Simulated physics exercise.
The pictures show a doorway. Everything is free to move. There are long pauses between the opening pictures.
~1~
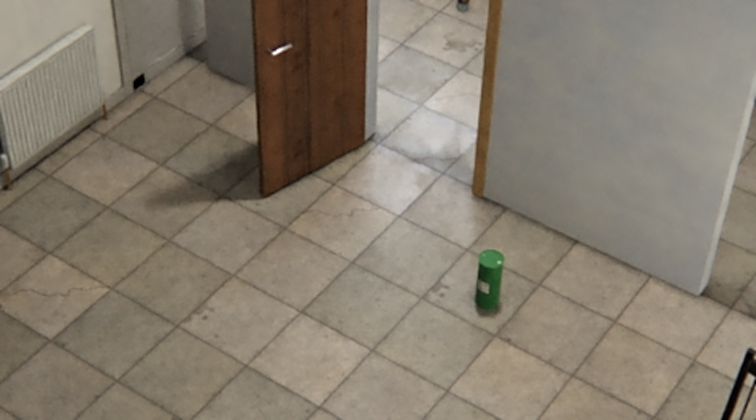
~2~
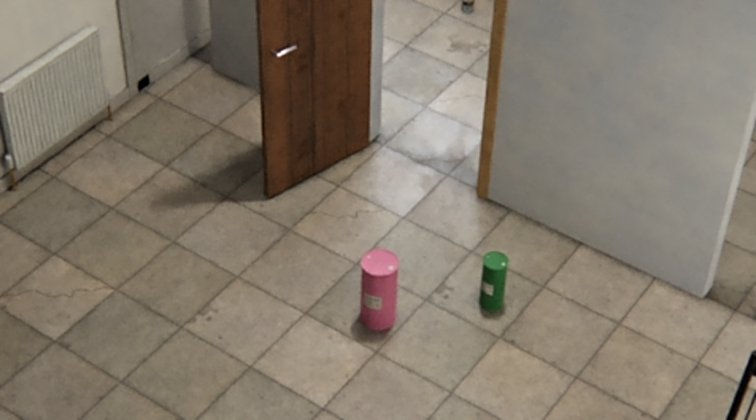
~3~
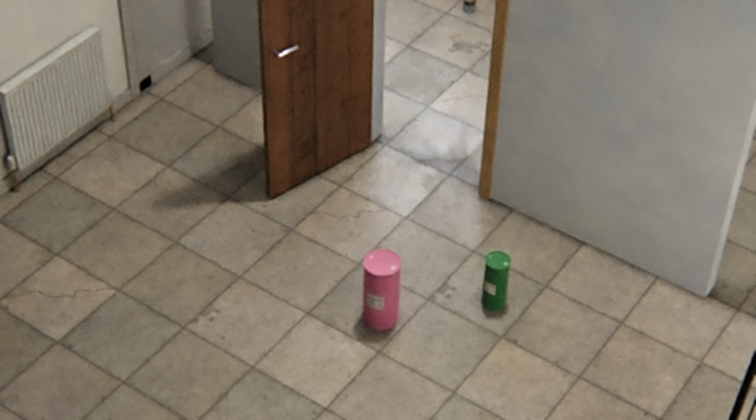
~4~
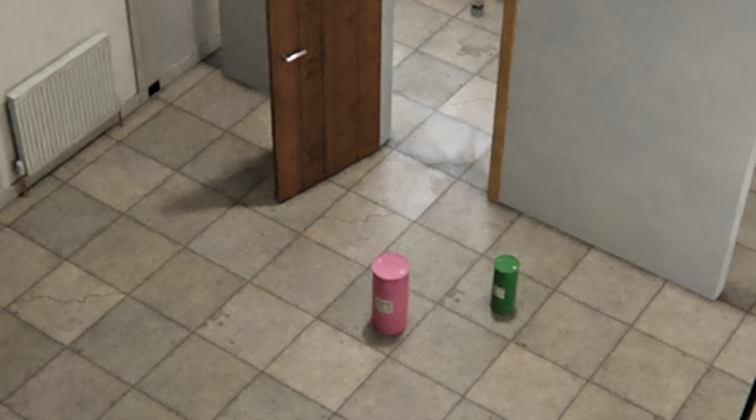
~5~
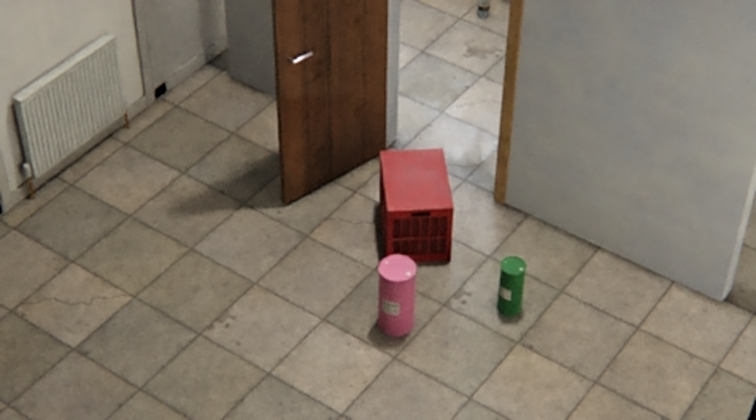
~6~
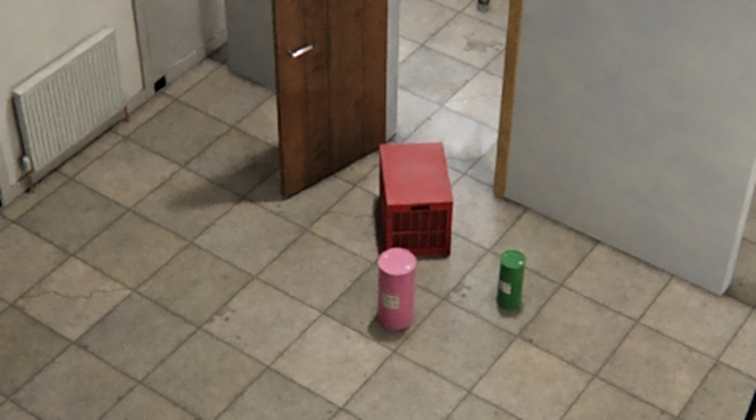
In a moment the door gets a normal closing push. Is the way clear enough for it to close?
The door is blocked.
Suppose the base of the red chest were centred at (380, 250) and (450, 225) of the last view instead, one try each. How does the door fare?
In the first case it jams; in the second case it is blocked.
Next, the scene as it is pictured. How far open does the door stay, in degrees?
About 55°.
Then, 0.40 s on from there, door 97° open.
Then, 0.80 s on from there, door 79° open.
Then, 1.00 s on from there, door 70° open.
Then, 1.30 s on from there, door 58° open.
In the end, door 55° open; all 3 unmoved. At the end, from the last picture's camera, red chest near (420, 200).
